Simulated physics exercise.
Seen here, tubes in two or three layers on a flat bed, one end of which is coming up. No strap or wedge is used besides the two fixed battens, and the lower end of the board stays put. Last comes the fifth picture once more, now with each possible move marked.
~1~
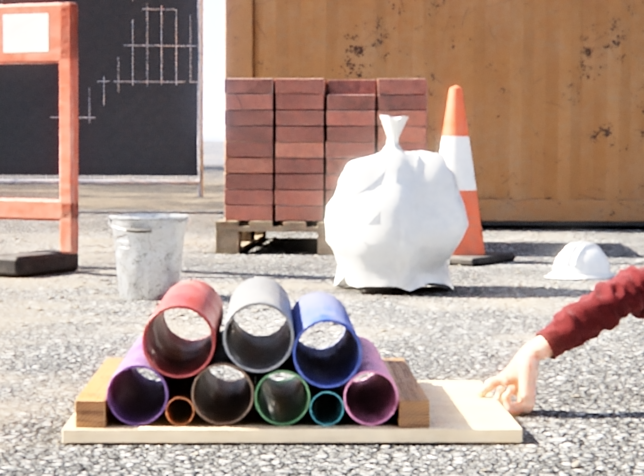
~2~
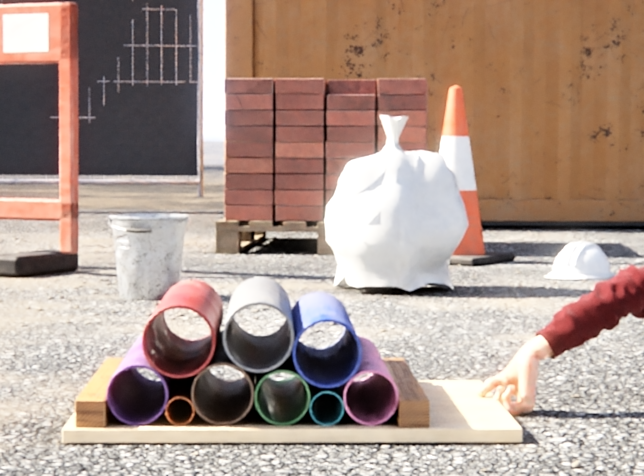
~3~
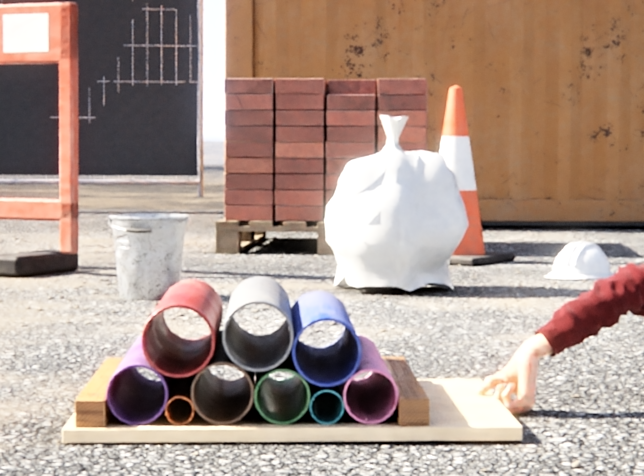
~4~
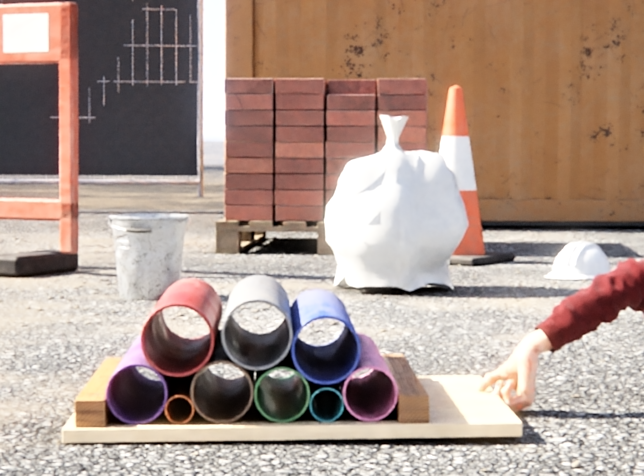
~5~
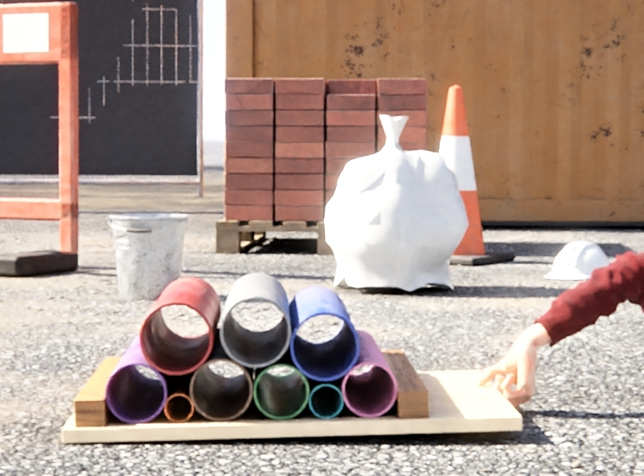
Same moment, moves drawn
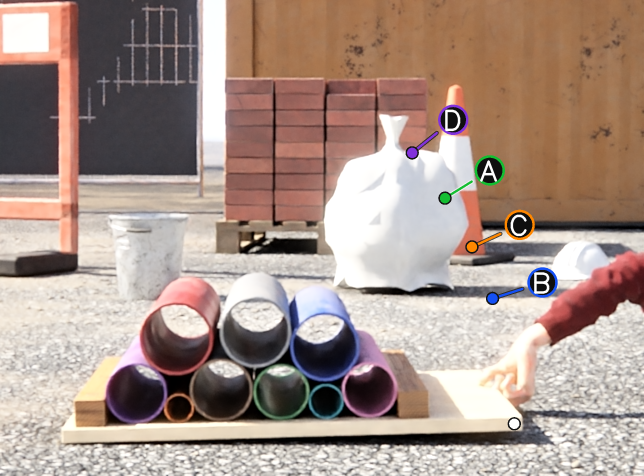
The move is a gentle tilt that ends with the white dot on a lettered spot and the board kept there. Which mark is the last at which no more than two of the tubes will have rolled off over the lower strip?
Raise it to D.
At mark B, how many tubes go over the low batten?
The count is none.
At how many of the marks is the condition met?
Four of them.
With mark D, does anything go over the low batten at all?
Yes.
On the marked copy, A at (445, 198); B at (492, 299); C at (472, 247); D at (412, 153); the white dot at (514, 424).
With D. Early on, board at 21°.
Further on, board at 39°.
At the end, board at 39°, two over the low batten (grey, red).
As for the rest, A none over the low batten; B none over the low batten; C none over the low batten.
